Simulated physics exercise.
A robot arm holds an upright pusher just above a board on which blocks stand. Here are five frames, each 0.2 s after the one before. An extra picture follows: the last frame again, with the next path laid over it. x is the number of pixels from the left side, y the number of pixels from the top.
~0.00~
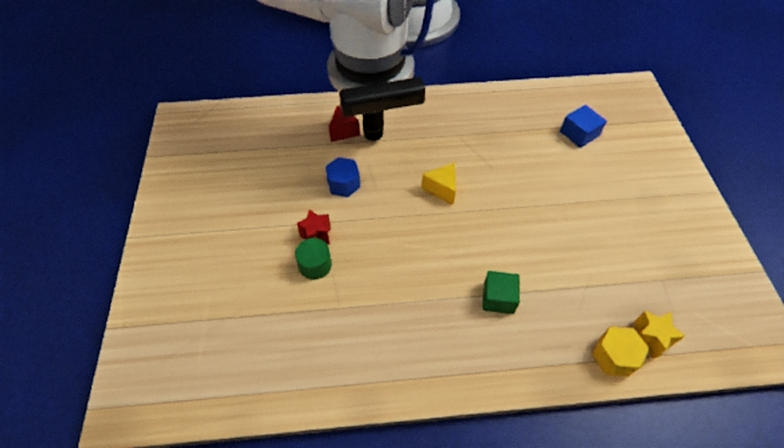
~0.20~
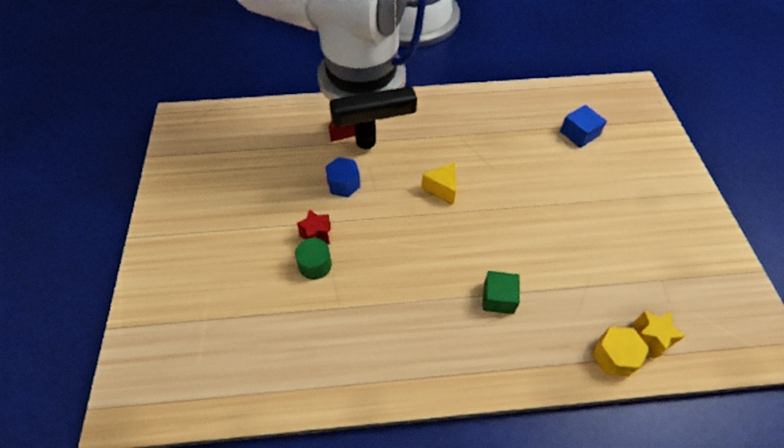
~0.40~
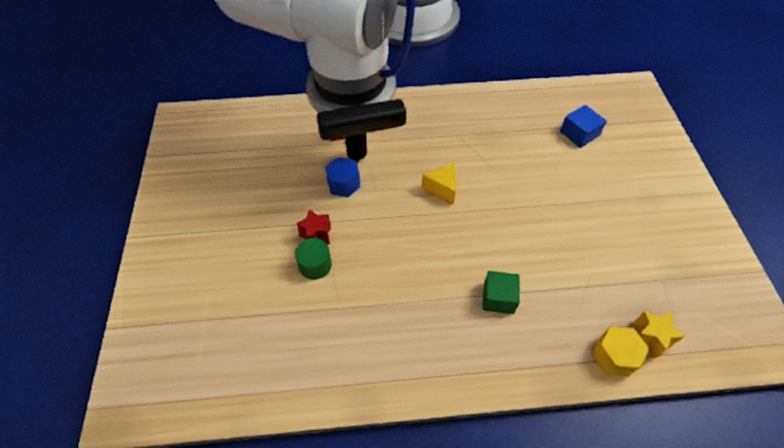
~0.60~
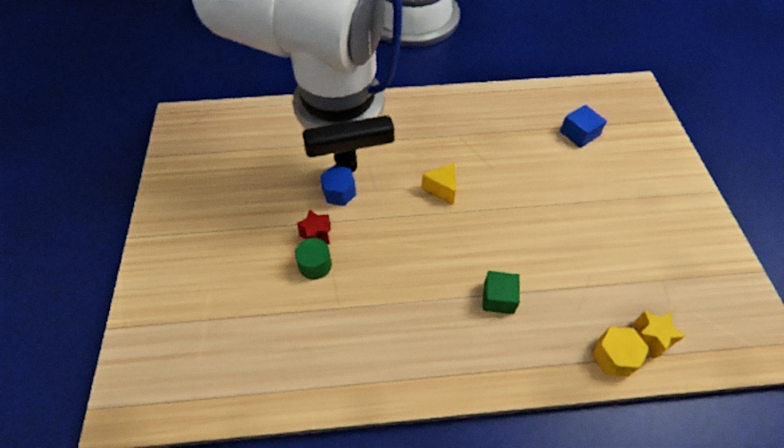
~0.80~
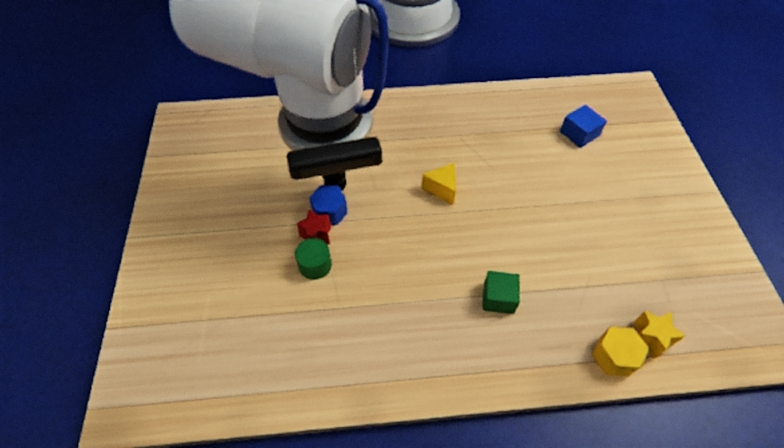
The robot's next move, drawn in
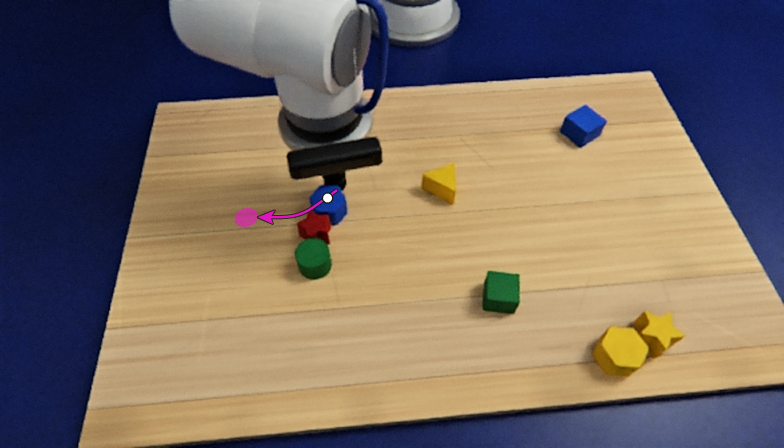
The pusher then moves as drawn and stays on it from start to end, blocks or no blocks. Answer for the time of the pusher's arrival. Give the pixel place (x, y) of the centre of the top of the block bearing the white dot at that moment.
Roughly at (312, 219).
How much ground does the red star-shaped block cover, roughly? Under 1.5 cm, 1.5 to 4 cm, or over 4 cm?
Its final spot will lie 1.5 to 4 cm from the current one.
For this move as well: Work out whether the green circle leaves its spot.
Displaced.
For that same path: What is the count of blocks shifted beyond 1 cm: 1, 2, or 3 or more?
Counting only shifts above 1 cm, I get three or more blocks.
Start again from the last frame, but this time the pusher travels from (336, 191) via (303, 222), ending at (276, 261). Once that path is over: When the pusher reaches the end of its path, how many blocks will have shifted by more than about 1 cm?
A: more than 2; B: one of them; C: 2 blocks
Option A.
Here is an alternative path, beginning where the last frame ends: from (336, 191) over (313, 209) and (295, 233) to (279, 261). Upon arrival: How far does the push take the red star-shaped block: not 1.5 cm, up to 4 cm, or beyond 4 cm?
It moves more than 4 cm.
Drawn move, from (336, 191) over (311, 209) and (280, 217) to (246, 217); the dot is on the blue hexagon.
The first path, step by step. One third of the way, pusher (309, 204); green circle (310, 266); red star-shaped block (303, 242); blue hexagon (313, 217), turned 25° anticlockwise.
Two thirds of the way, pusher (277, 212); green circle (310, 269); red star-shaped block (303, 244); blue hexagon (312, 219), turned 30° anticlockwise.
At the end, pusher (244, 212); green circle (310, 269); red star-shaped block (303, 244); blue hexagon (312, 219), turned 30° anticlockwise.
